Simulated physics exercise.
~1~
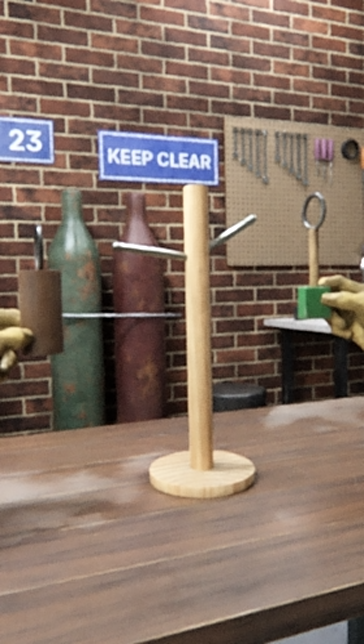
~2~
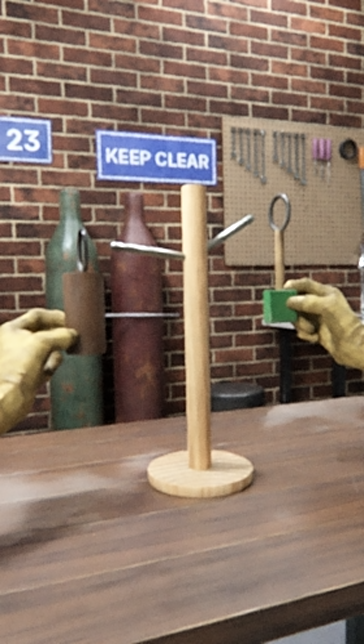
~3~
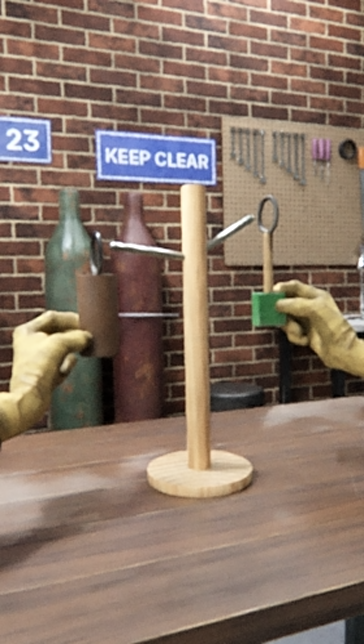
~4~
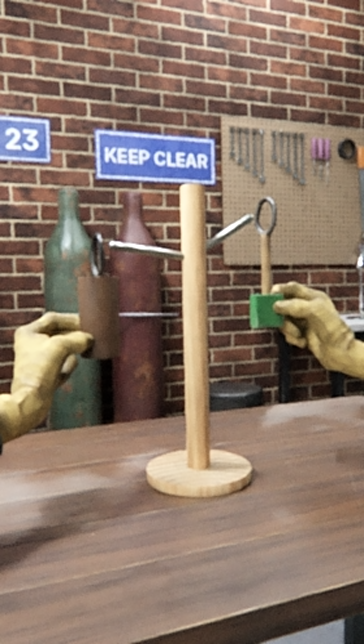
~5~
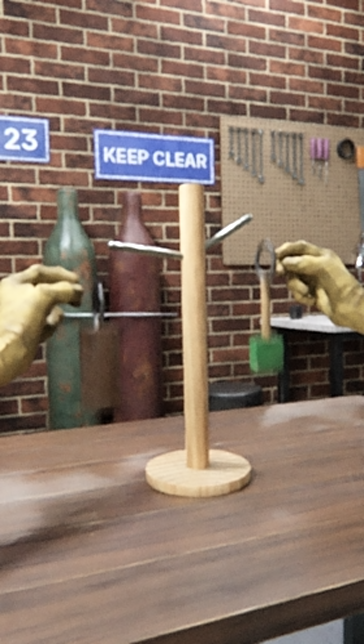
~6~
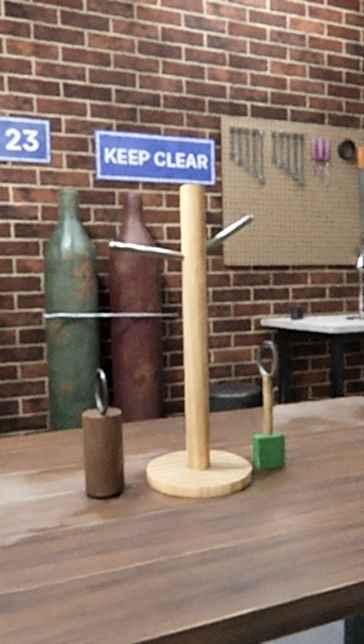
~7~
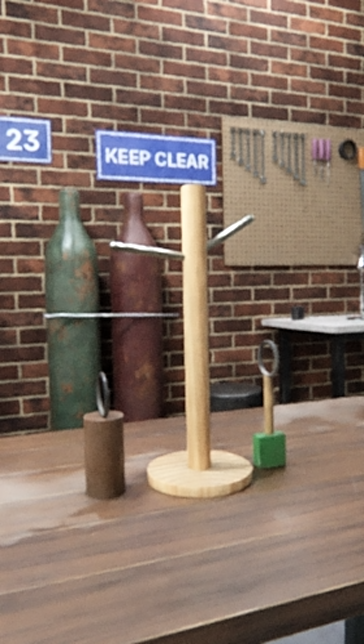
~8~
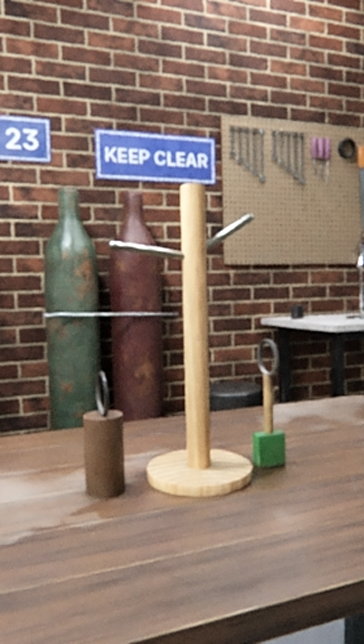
A pale wooden stand with a metal peg on each side rises from a dark wooden table, seen from the front by a slightly swaying camera in a brick-walled workshop. Behind it are green and reddish gas cylinders, blue signs and a pegboard of tools. Gloved hands bring a brown, ringed cylinder in from the left and a green brush-like object in from the right, pausing near the pegs. Both hands let go, and the two objects drop as the hands withdraw. They end upright and still on either side of the stand, leaving the pegs empty.
